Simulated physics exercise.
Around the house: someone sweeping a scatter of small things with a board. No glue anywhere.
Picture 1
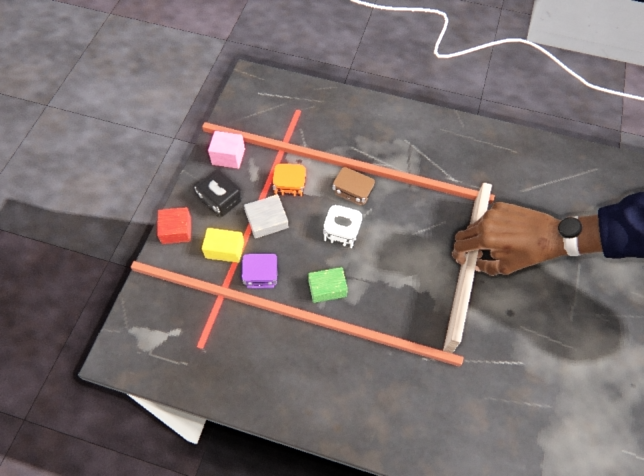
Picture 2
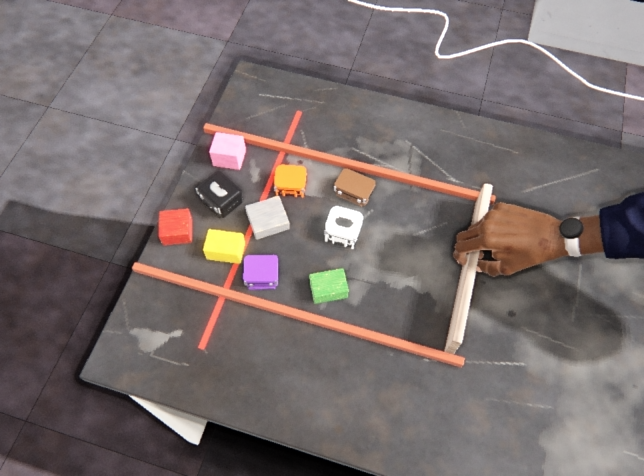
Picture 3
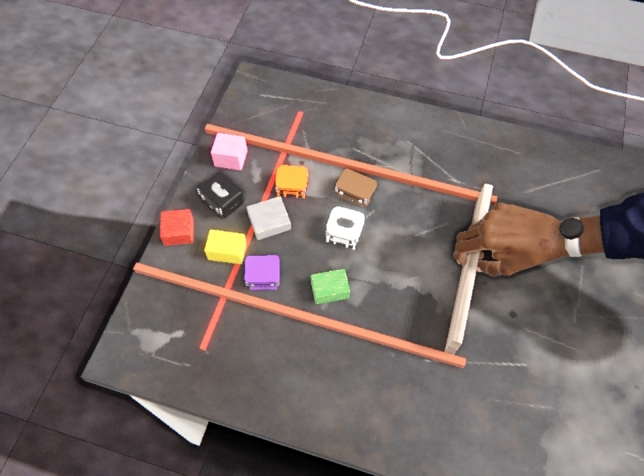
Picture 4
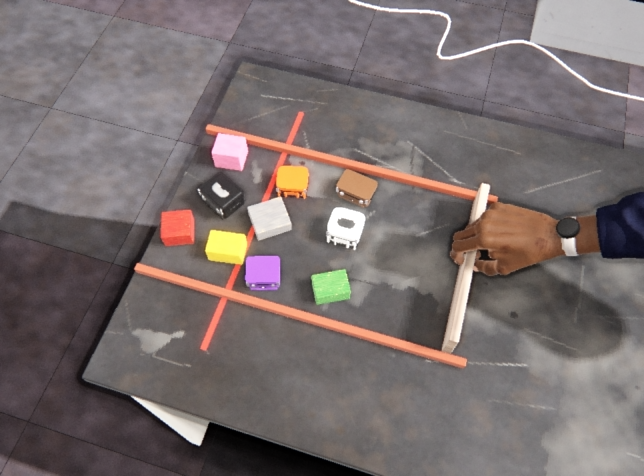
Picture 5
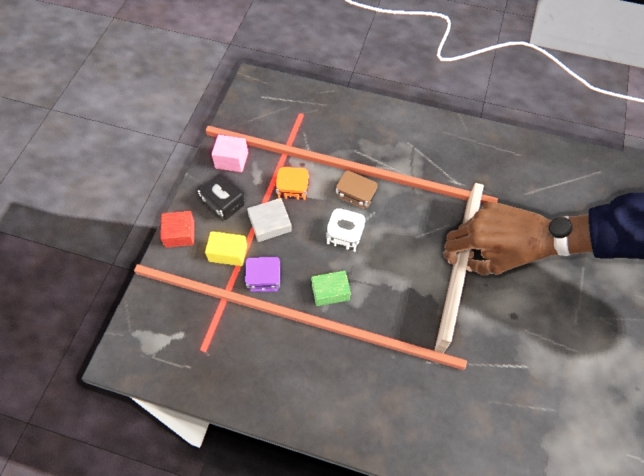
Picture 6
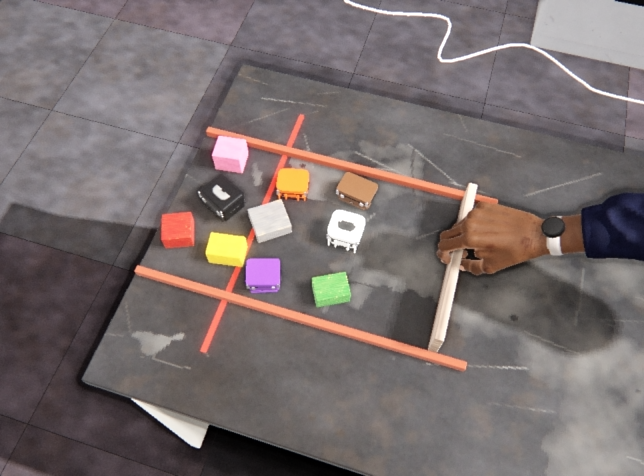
A pale wooden board, gripped by a hand wearing a watch at the right, stays nearly still and then slides slightly left between two long orange-red rails on a dark, scuffed tabletop seen from above at an angle. Pink, black, red, yellow, grey, orange, purple, brown, white and green blocks and little cases lie scattered left of it, around a thin red strip. They keep their places while the view shifts very faintly.
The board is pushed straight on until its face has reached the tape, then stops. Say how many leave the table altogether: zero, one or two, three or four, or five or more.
Here the number that fall off is one or two.
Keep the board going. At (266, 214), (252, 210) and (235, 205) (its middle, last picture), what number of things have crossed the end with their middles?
Place by place, 1, 1 and 4.
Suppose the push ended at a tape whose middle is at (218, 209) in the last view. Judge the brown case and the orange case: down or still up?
The brown case stays on, the orange case comes down.
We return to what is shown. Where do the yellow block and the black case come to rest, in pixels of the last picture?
Near (167, 229) and (195, 177).
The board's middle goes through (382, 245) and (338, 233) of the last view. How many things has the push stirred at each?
At the one place 0, at the other 3.
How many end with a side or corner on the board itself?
It touches 3.
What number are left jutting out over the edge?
The number is 3.
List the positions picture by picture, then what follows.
In the first frame, red block (174, 226); pink block (227, 150); black case (220, 194); board (468, 265); tape (255, 216).
In the second frame, pink block (228, 151); brown case (355, 188).
In the third frame, black case (222, 196); yellow block (226, 247).
In the fourth frame, red block (178, 228); board (467, 265).
In the fifth frame, pink block (230, 154); green block (331, 288).
In the sixth frame, red block (178, 230); pink block (231, 155); black case (223, 199); board (453, 264); tape (258, 220).
A little later, none off yet; red block at rest near (178, 230); pink block at rest near (231, 155); black case at rest near (223, 199).
When it is over, the number that fall off is one or two; down, red block.
